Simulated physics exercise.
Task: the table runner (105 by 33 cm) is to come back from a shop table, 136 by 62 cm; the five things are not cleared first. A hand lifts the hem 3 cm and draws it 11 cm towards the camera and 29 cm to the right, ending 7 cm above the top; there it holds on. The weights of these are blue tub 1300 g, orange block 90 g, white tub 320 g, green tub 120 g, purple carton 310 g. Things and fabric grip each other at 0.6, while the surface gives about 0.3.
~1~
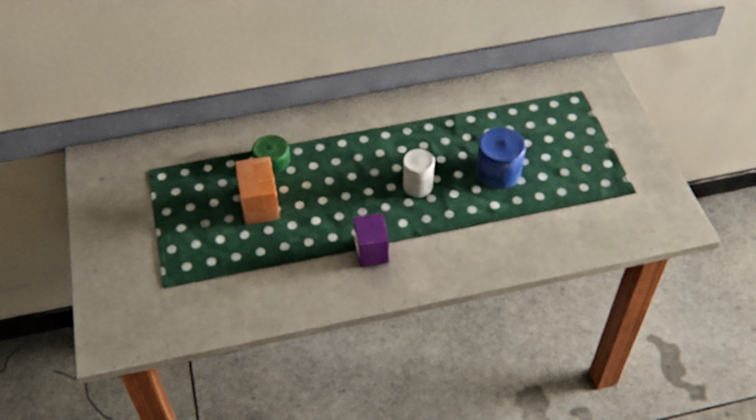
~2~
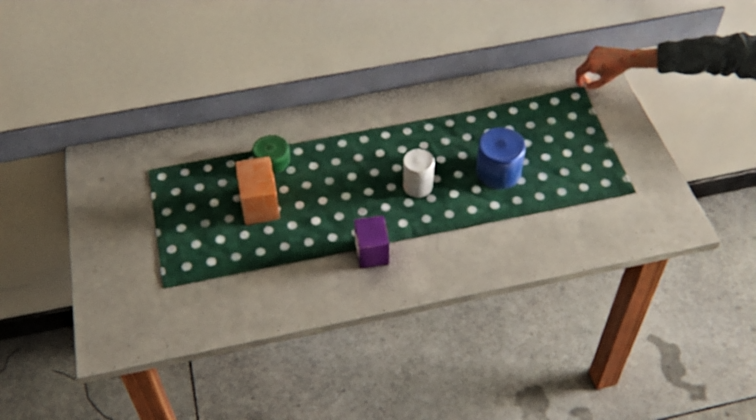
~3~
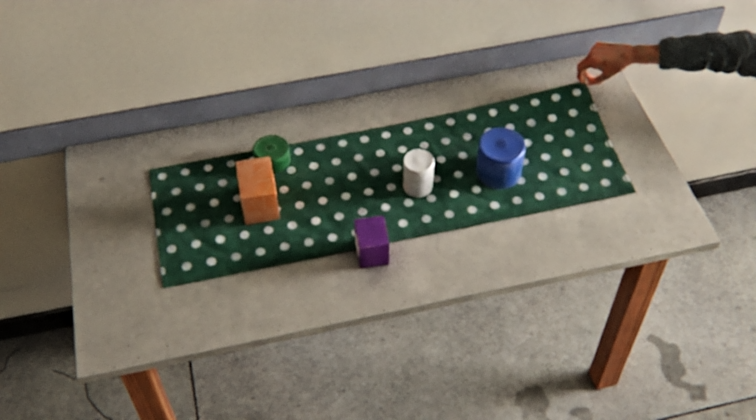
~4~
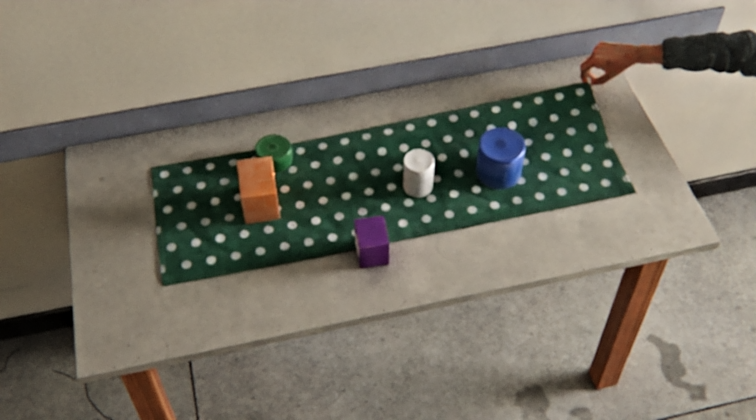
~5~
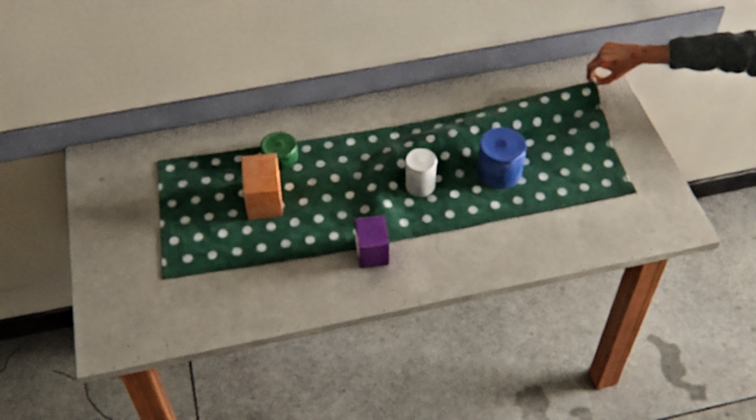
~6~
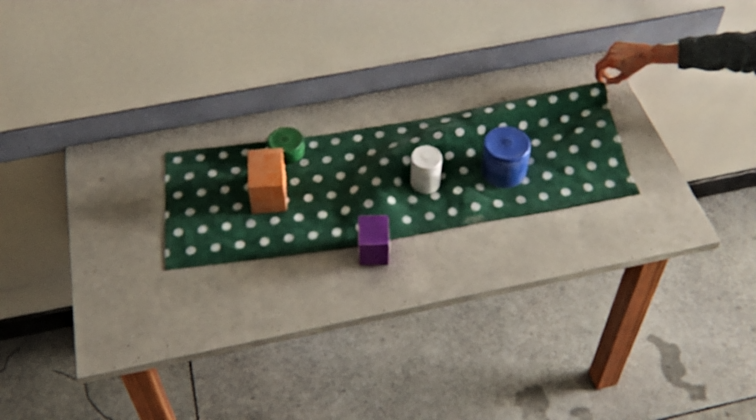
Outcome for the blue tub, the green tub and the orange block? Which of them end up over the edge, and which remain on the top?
As it ends, the blue tub remains on top, the green tub remains on top, the orange block remains on top.
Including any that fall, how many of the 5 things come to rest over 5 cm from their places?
The answer is 4 of them.
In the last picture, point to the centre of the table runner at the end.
(499, 137), roughly.
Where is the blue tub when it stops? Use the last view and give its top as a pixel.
Rest point, last frame: Approx. (612, 120).
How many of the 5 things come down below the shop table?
It adds up to 0.
Next, 100 % of the table runner is still over the top; green tub 14 cm off its start, orange block 13 cm off its start, blue tub 9 cm off its start.
Then, 95 % of the table runner is still over the top; green tub 24 cm off its start, orange block 22 cm off its start, blue tub 16 cm off its start.
After that, 90 % of the table runner is still over the top; green tub 31 cm off its start at (387, 96), orange block 29 cm off its start at (367, 119), blue tub 23 cm off its start at (600, 121).
Later, 85 % of the table runner is still over the top; green tub 34 cm off its start, orange block 32 cm off its start, blue tub 26 cm off its start.
At the end, 85 % of the table runner is still over the top; green tub 34 cm off its start at (402, 94), orange block 32 cm off its start at (380, 117), blue tub 26 cm off its start at (612, 120), white tub 30 cm off its start at (541, 119).
